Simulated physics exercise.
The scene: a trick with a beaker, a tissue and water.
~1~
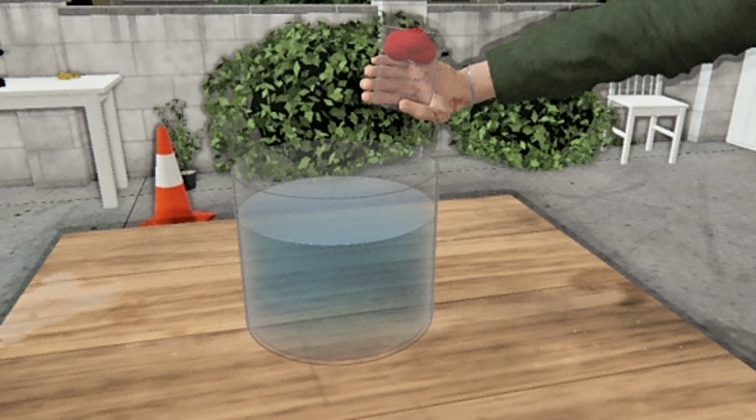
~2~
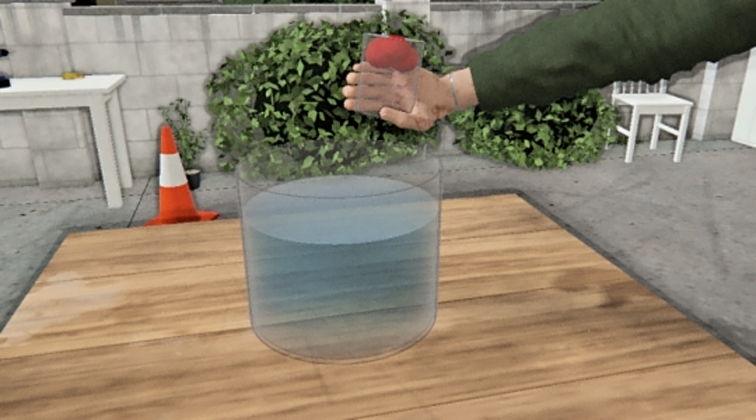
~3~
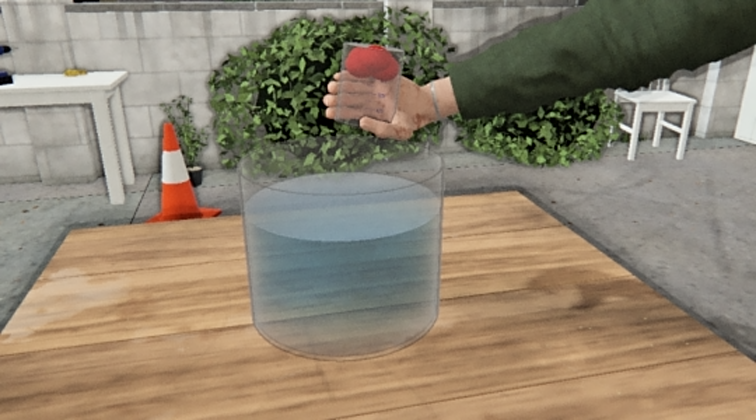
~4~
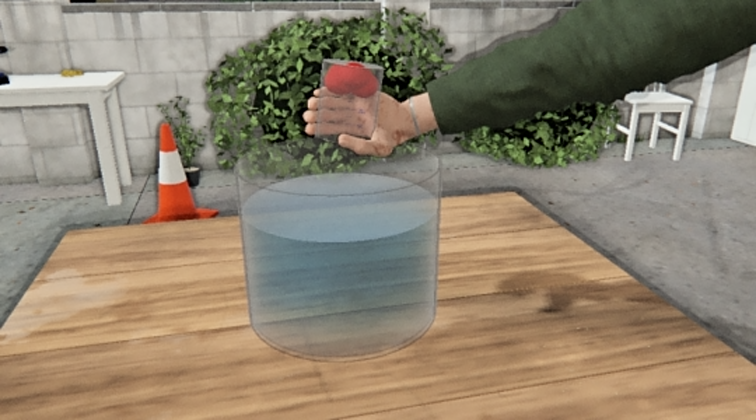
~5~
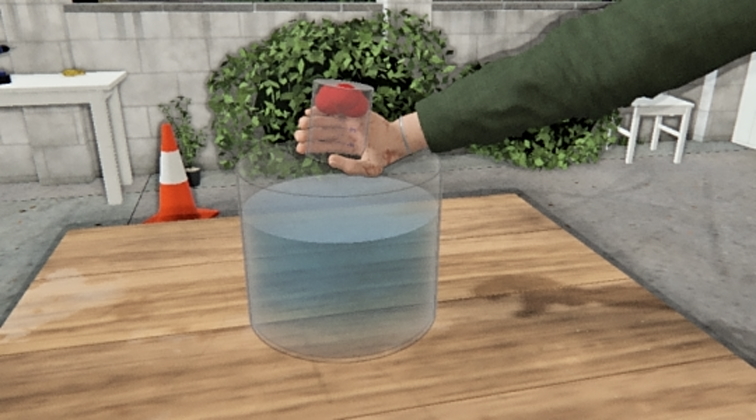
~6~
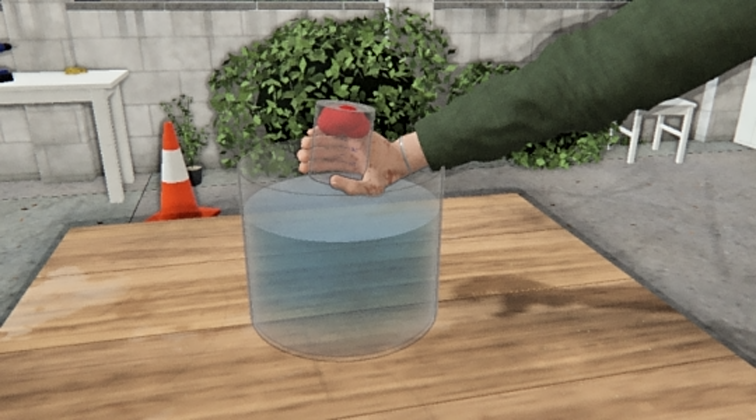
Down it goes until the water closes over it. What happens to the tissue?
It stays dry.
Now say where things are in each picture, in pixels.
In the first picture, beaker (407, 71) mouth down; above the basin.
In the second picture, beaker (389, 78) mouth down; tissue (392, 50); coming down.
In the third picture, beaker (369, 87) mouth down; lower.
In the fourth picture, beaker (349, 104) mouth down; tissue (352, 77); lower still.
In the fifth picture, beaker (339, 124) mouth down; close to the surface.
In the sixth picture, beaker (341, 144) mouth down; tissue (345, 118); just over the surface.
Next, the beaker enters the water.
After that, air is trapped inside and holds the level down.
Finally, the beaker is under, still full of air, and the tissue is dry.
